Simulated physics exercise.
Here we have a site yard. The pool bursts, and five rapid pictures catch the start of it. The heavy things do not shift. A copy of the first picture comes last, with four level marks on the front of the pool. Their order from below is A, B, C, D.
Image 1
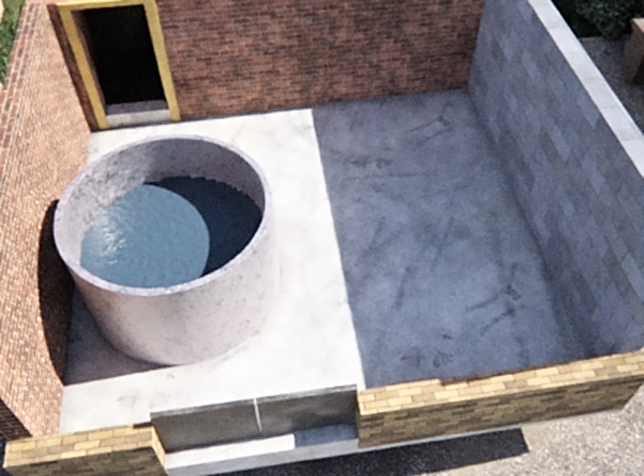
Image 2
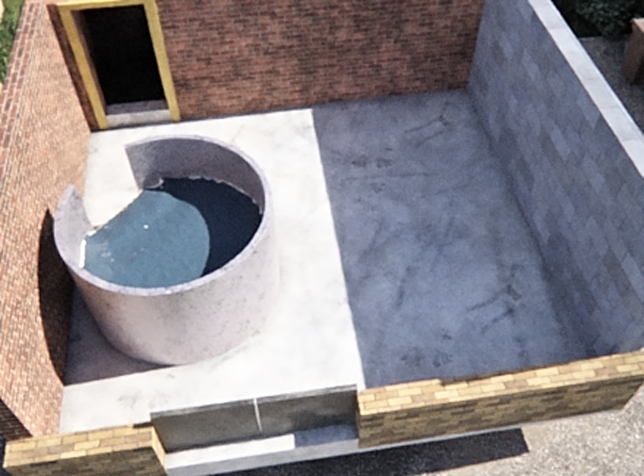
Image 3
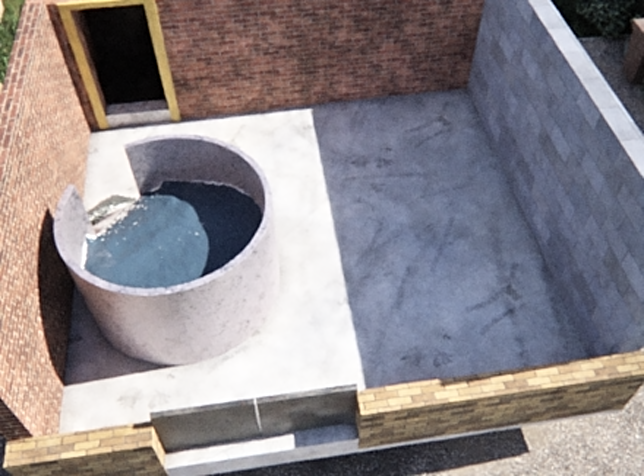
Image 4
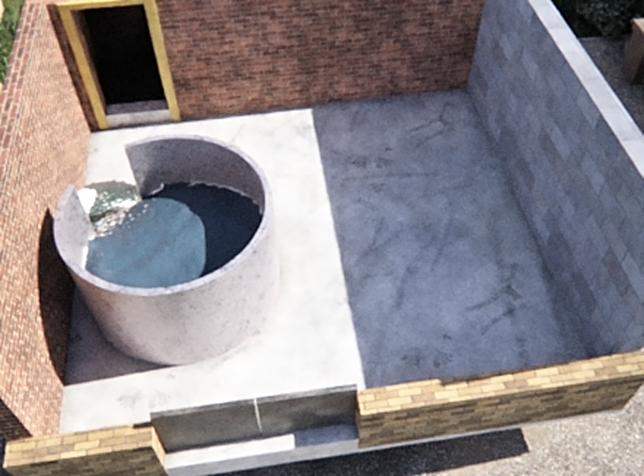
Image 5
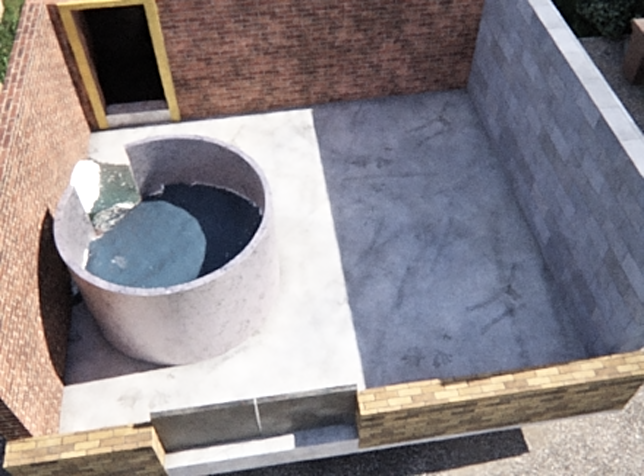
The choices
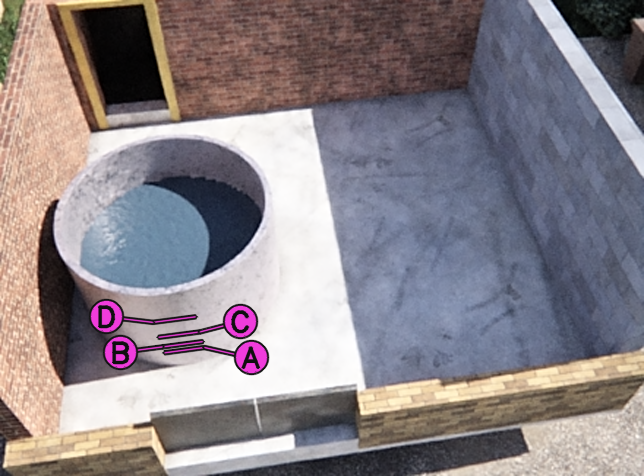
To begin with, a round concrete pool of still, dark water stands in a walled yard near a yellow-framed doorway. Then a gap opens in the pool's far left wall, and foamy, greenish-white water pours out through it, the splashing patch growing at the breach while the rest of the yard stays unchanged.
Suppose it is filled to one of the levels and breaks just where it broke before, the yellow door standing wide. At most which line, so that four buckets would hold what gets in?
I would pick mark B.
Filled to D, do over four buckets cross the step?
Yes, it does.
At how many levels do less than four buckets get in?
Two of the four.
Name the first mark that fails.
That would be C.
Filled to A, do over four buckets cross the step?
No.
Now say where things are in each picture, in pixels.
Water in the pool at rest, its middle at (175, 243); foot of the yellow doorway at (141, 124); shut gate at (256, 403), in the first frame.
Water covers 1 % of the ground, its front hidden from here, in the second frame.
Water covers 3 % of the ground, its front hidden from here, in the third frame.
Water covers 4 % of the ground, its front hidden from here, in the fourth frame.
Water covers 6 % of the ground, its front hidden from here, in the fifth frame.
On the marked copy, A at (184, 350); B at (182, 344); C at (179, 334); D at (174, 319); from the bottom up A, B, C, D.
With A, nothing gets over.
With B, a bucket or two gets in.
With C, about 11 bucketfuls get in.
With D, dozens of bucketfuls pour in.
